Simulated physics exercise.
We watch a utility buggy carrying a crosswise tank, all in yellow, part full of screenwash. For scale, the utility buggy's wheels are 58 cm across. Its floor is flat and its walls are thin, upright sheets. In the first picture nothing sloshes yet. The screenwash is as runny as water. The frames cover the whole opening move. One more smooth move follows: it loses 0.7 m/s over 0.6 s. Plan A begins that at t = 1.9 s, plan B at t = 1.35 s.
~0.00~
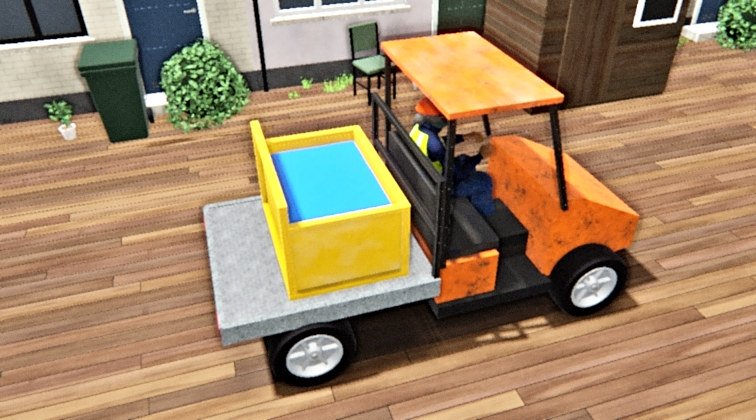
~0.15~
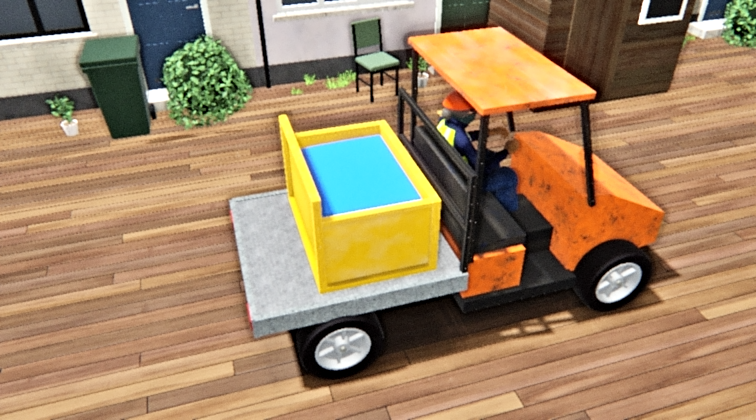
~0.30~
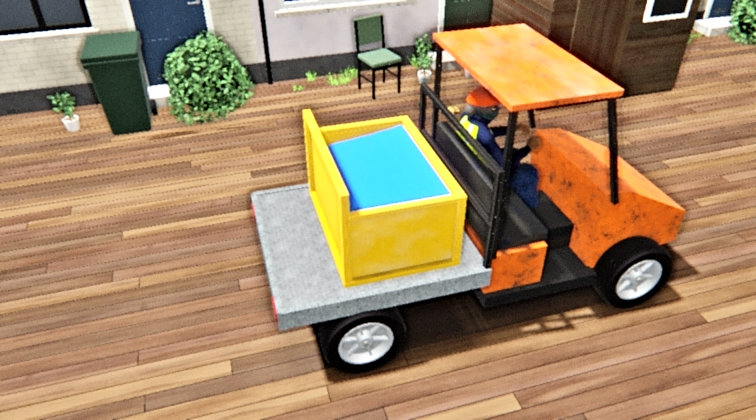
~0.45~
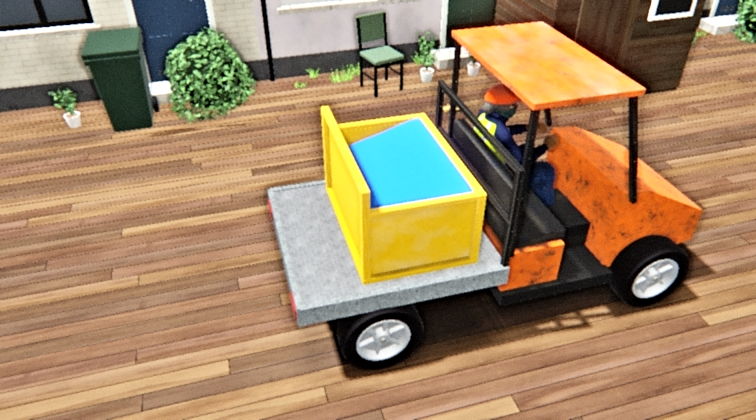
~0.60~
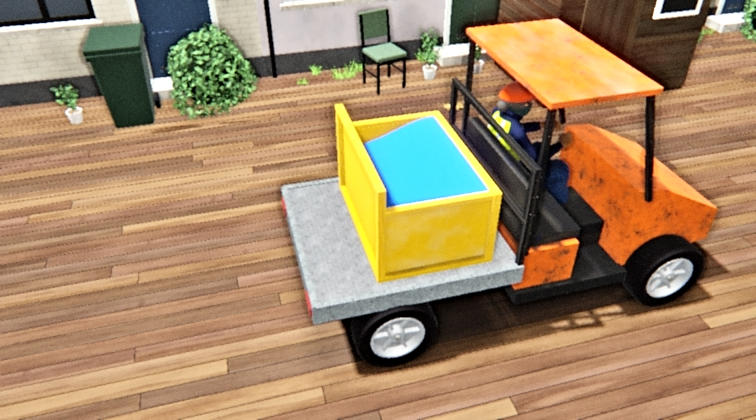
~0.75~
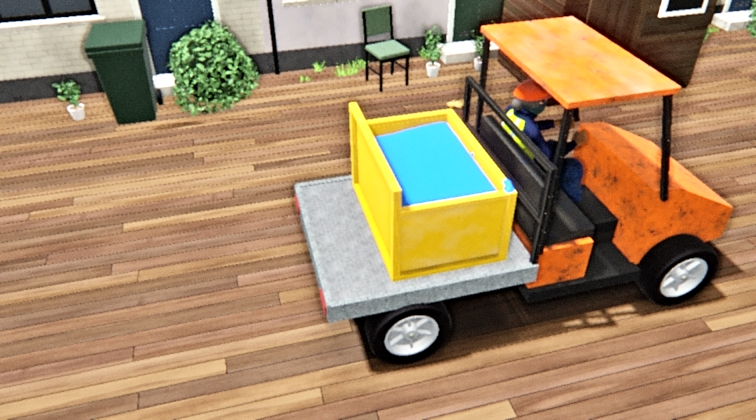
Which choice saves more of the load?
Plan B spills less.
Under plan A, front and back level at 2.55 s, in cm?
About 56 cm in front and 30 cm behind.
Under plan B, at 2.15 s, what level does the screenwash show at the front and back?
About 36 cm in front and 50 cm behind.
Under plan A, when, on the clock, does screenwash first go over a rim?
At about 2.5 s.
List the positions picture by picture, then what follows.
Level at the front (347, 146); level at the back (275, 158); still flat; the front is on the right, levels are read along the far wall; a wheel hub at (316, 361), in the first picture.
Level at the front (374, 141); level at the back (302, 152); still flat, in the second picture.
Level at the front (396, 132); rising 8° towards the front, in the third picture.
Level at the front (414, 122); rising 18° towards the front, in the fourth picture.
Level at the front (428, 121); rising 17° towards the front, in the fifth picture.
Level at the front (441, 128); still flat; a wheel hub at (414, 341), in the sixth picture.
For plan A, 2.55 s in, front 57 cm, middle 38 cm, back 31 cm above the floor; no loss so far.
For plan A, 5.49 s in, the loss stands at 3 per cent, over the front, 11 of 316 litres.
For plan B, 2.15 s in, front 37 cm, middle 42 cm, back 50 cm above the floor; the loss stands at 1 per cent, over the front.
For plan B, 4.93 s in, the loss stands at 1 per cent, over the front, 5 of 316 litres.
